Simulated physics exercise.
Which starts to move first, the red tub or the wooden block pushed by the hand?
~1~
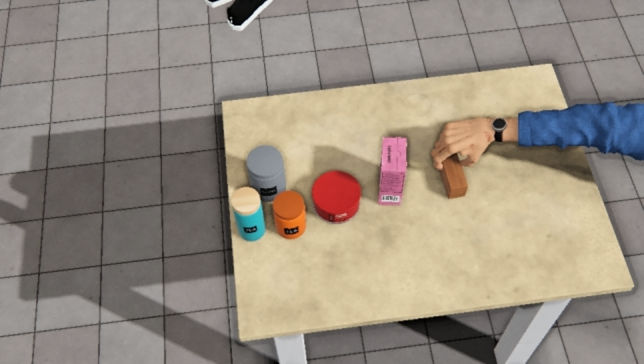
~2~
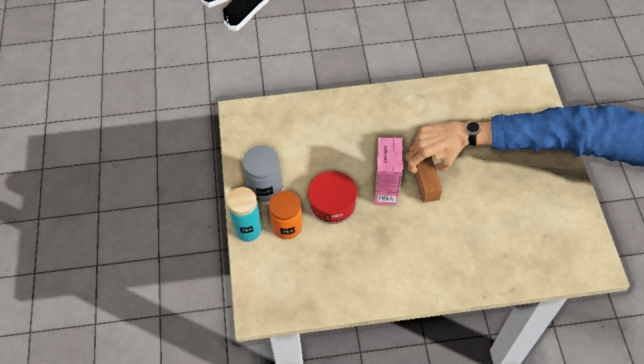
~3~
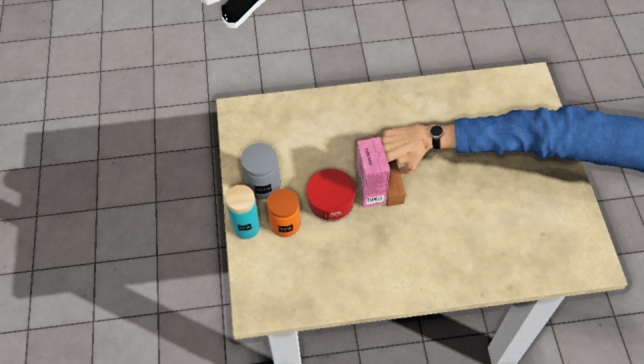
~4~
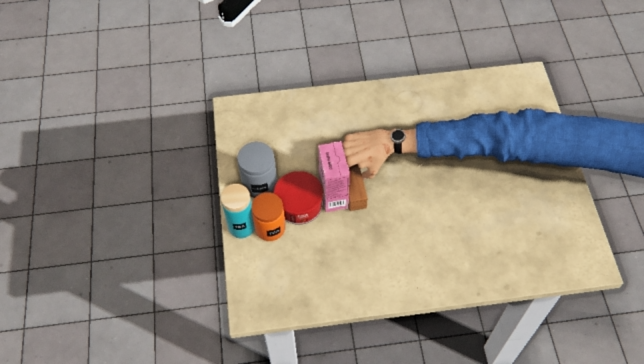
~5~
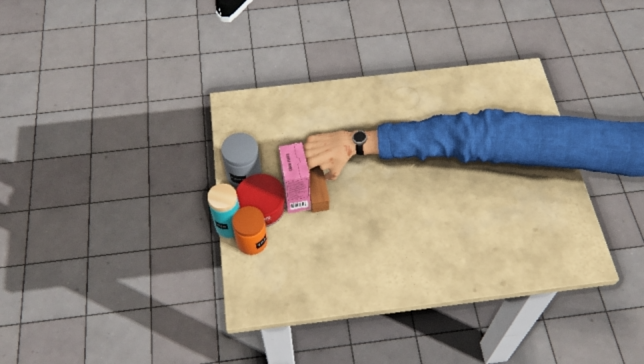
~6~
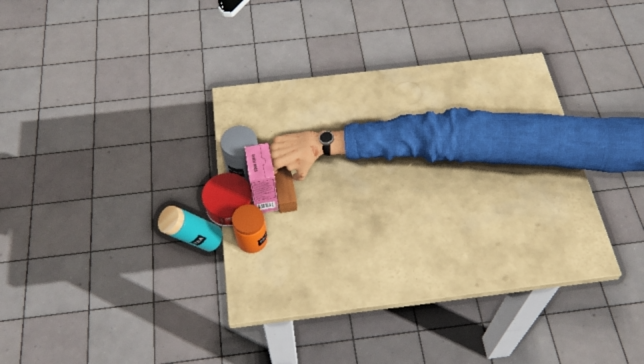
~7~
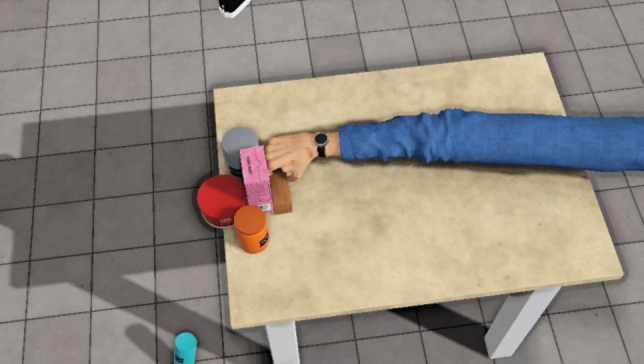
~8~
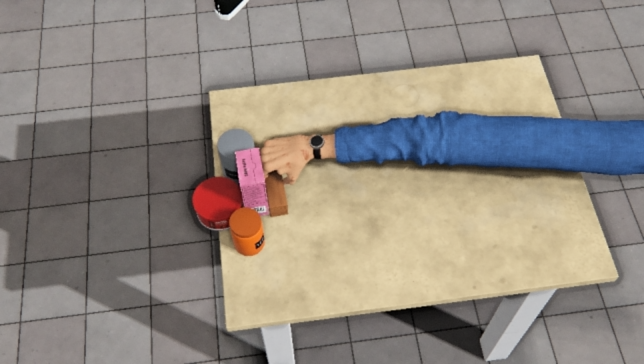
The wooden block starts to move first. The red tub stays in its place until the block has pushed the pink carton over to it.
